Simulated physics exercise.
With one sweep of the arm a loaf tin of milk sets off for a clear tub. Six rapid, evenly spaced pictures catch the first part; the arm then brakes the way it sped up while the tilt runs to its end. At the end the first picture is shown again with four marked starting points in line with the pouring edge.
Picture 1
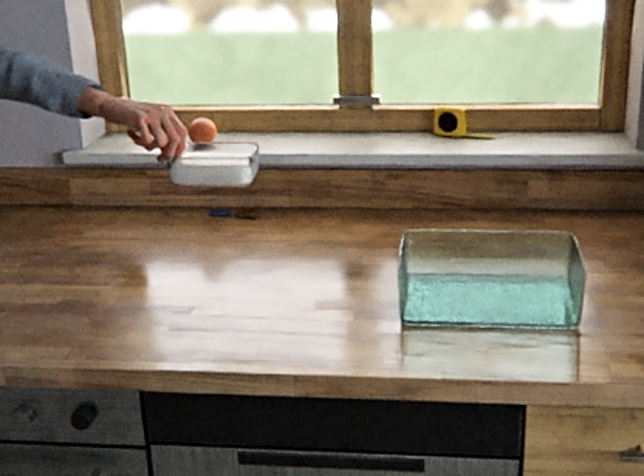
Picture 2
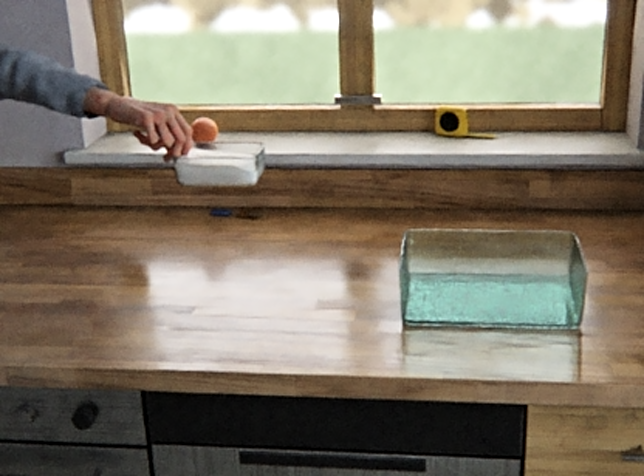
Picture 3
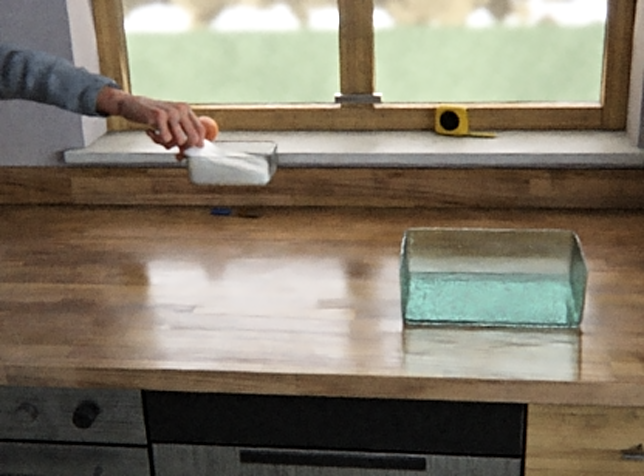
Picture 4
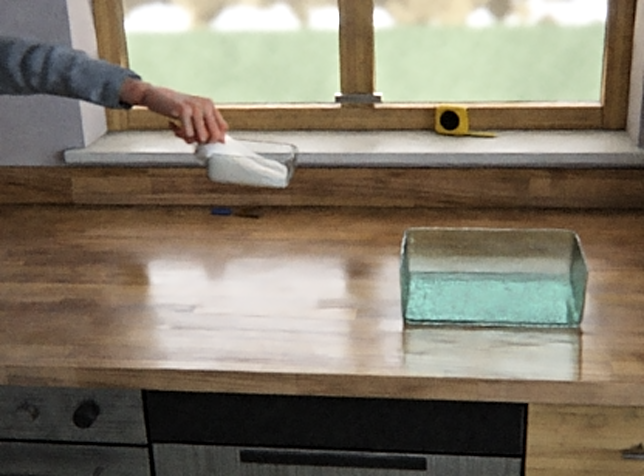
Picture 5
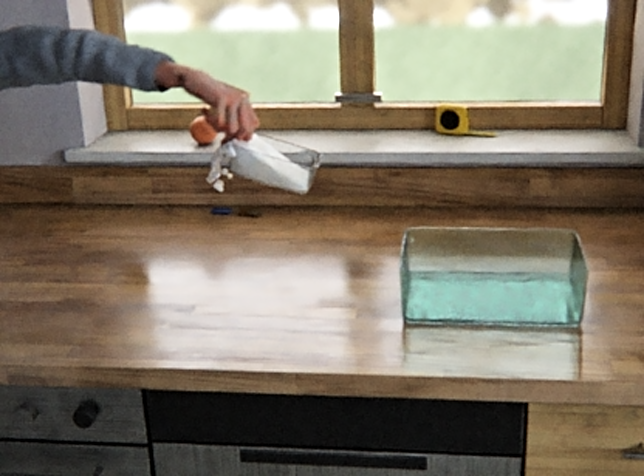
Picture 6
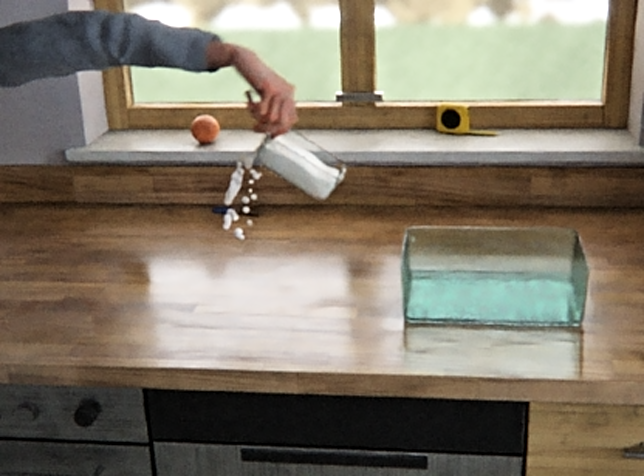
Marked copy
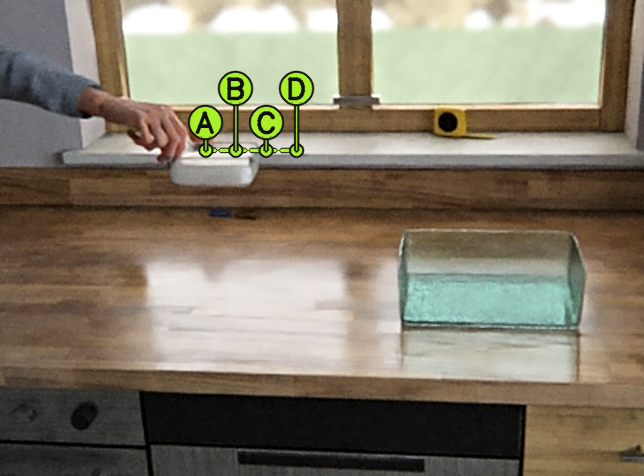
A hand carried a tin of milk to the right above a wooden counter, tilting it more and more, and white milk poured over its left edge in drops, well left of the clear tub.
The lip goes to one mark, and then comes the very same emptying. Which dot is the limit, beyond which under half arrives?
Take A.
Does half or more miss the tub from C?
No.
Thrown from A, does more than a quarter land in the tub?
Yes, clearly.
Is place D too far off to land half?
No, not at all.
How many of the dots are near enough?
All four.
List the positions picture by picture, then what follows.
Upright, lip at (253, 150); tub from (400, 322) to (581, 326); nothing has left yet, in the first frame.
Upright, lip at (259, 150); nothing has left yet, in the second frame.
Upright, lip at (272, 149); milk is over the rim, down to (189, 148), in the third frame.
Tipped about 6°, lip at (293, 152); milk is over the rim, down to (204, 158), in the fourth frame.
Tipped about 17°, lip at (318, 160); milk is over the rim, down to (221, 186), in the fifth frame.
Tipped about 33°, lip at (343, 171); milk is over the rim, down to (238, 235), in the sixth frame.
On the marked copy, A at (205, 150); B at (235, 150); C at (266, 150); D at (296, 150).
For place A, about 63 % lands in the tub, 30 % falls short and 7 % goes beside or beyond.
For place B, about 72 % lands in the tub, 20 % falls short and 8 % goes beside or beyond.
For place C, about 70 % lands in the tub, 16 % falls short and 14 % goes beside or beyond.
For place D, about 83 % lands in the tub, 12 % falls short and 4 % goes beside or beyond.
